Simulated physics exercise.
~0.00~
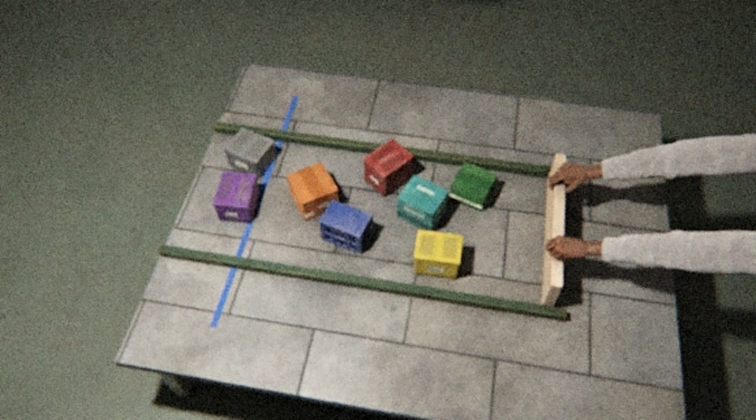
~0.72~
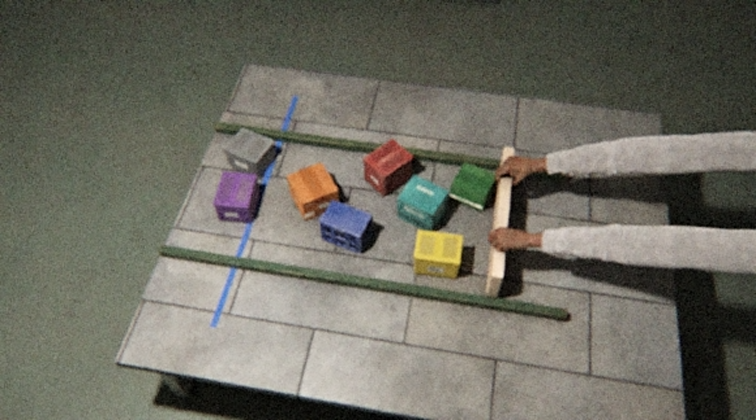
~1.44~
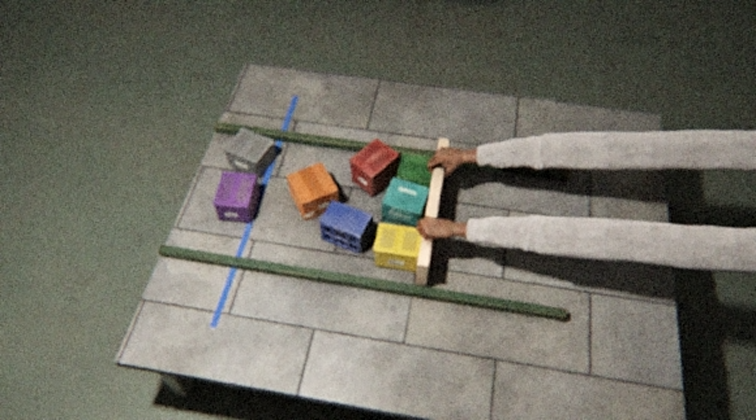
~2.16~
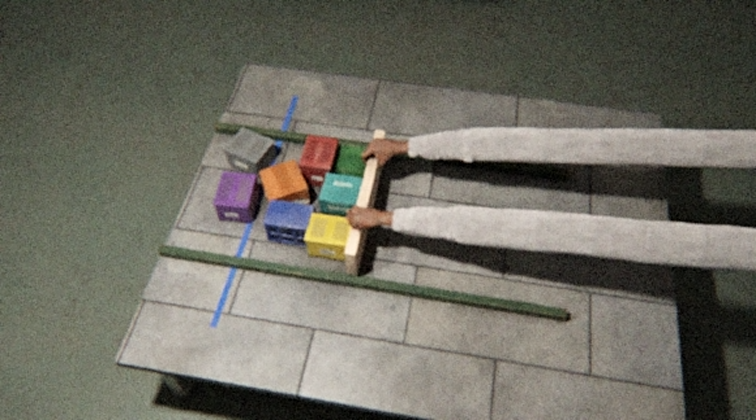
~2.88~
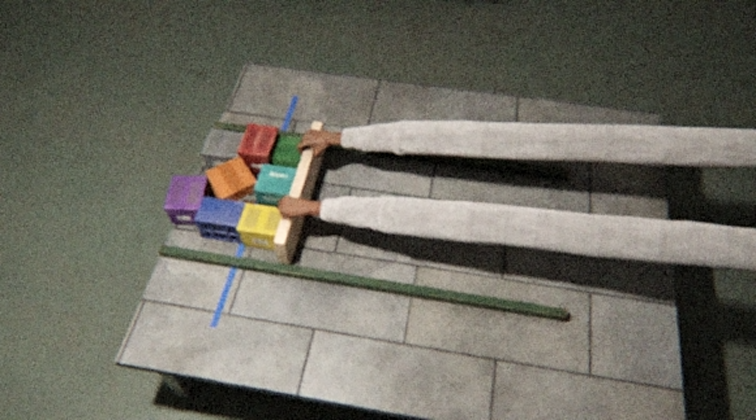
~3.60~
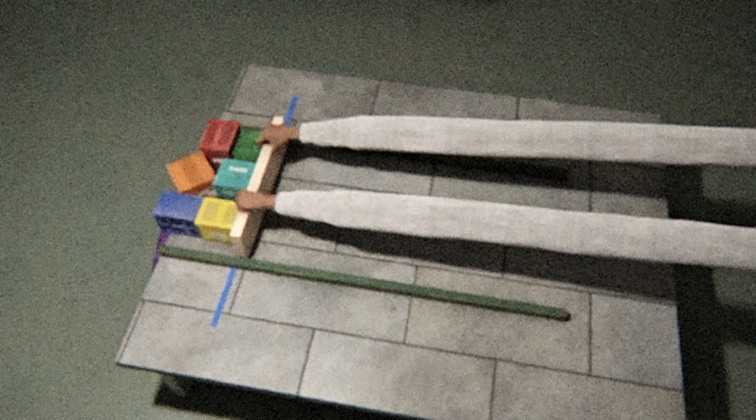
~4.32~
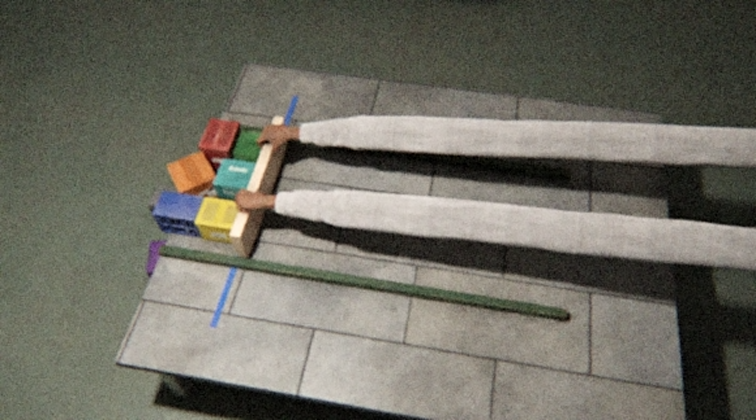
A wooden plank, pushed left by two hands, swept a scatter of colorful boxes along a tiled platform between two green rails until it stopped near the blue tape, with the purple and grey ones tumbling off the far end and the rest staying on.
